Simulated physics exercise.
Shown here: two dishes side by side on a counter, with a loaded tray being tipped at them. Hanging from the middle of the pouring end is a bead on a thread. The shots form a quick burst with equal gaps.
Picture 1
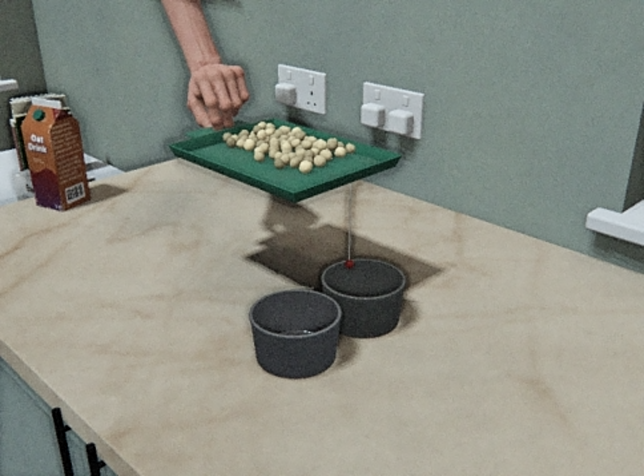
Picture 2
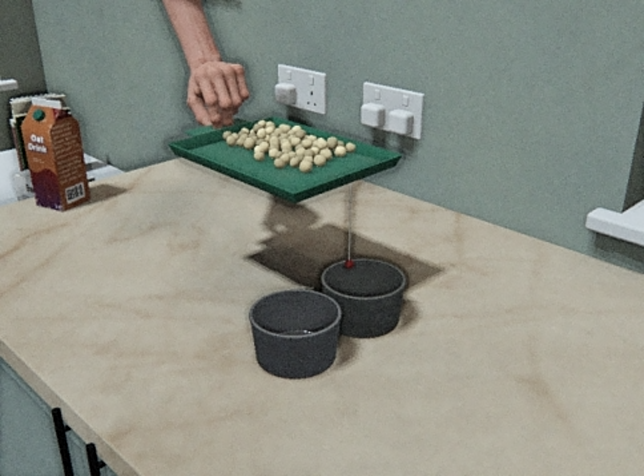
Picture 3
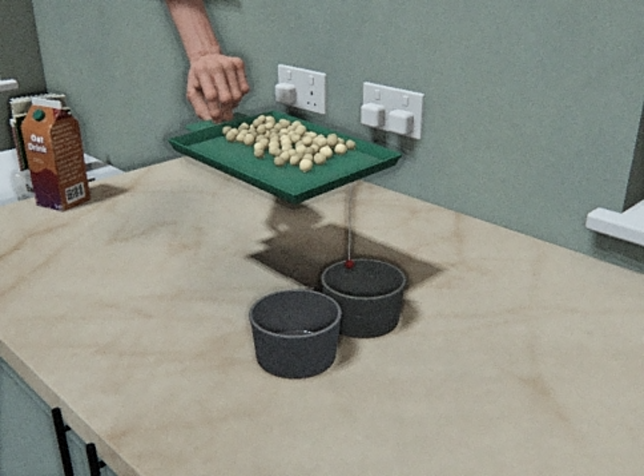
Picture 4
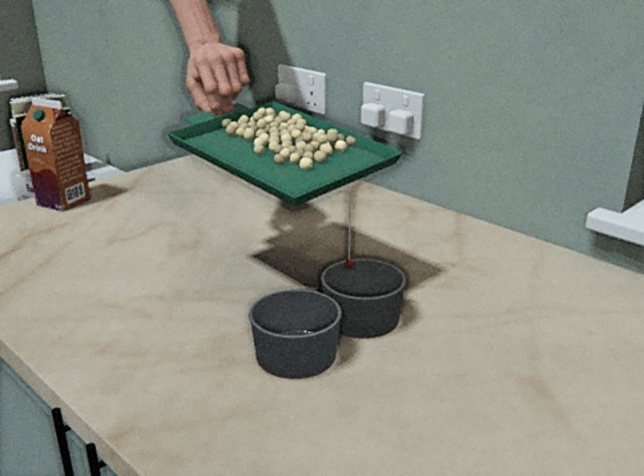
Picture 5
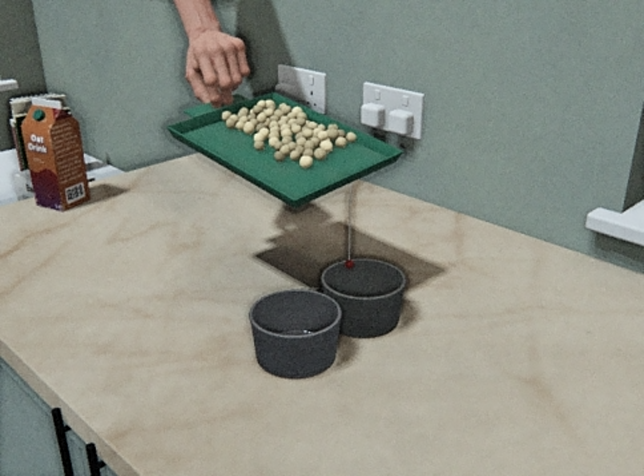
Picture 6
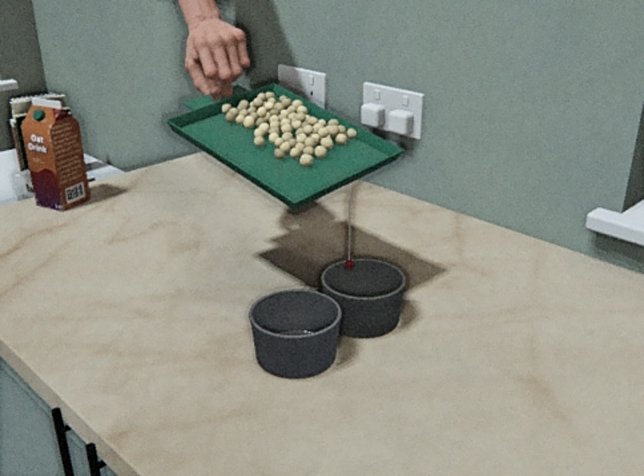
At first, a hand is at the back of a green tray of pale, round nuts, held nearly level above two dark dishes on a counter. Then the hand shifts slightly right and the tray's back rises, its surface slanting gradually toward the dishes, while the nuts stay bunched on it.
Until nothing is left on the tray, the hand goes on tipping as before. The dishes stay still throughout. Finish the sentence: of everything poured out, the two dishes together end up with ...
They end up with the majority of it.
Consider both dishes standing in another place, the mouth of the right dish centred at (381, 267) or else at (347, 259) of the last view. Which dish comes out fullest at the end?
The first try: The left-side dish. The second: The left-side dish.
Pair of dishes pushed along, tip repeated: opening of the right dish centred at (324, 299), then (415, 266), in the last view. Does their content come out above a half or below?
Well, a majority share the first time and a minority share the next.
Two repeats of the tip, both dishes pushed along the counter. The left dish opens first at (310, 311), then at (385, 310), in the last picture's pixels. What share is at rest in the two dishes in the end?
In order: 90 percent and 10 percent.
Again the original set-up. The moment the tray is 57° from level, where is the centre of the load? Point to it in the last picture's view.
About (306, 171).
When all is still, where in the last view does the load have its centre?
The centre settles at about (305, 345).
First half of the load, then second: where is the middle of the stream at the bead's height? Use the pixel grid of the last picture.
Points: About (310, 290), then about (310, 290).
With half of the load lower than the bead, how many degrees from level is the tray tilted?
Near 90 degrees.
Shortly afterwards, tray tipped steeply; the bulk on the tray; a little in the left dish; only a few in the right dish; a little in the air.
Next, tray tipped right over; a little on the tray; near half in the left dish; a little in the right dish; a little outside both; near a quarter in the air.
Some moments later, tray tipped past a quarter turn; the bulk in the left dish; a little in the right dish; a little outside both.
In the end, tray tipped past a quarter turn; the bulk in the left dish; a little in the right dish; a little outside both.
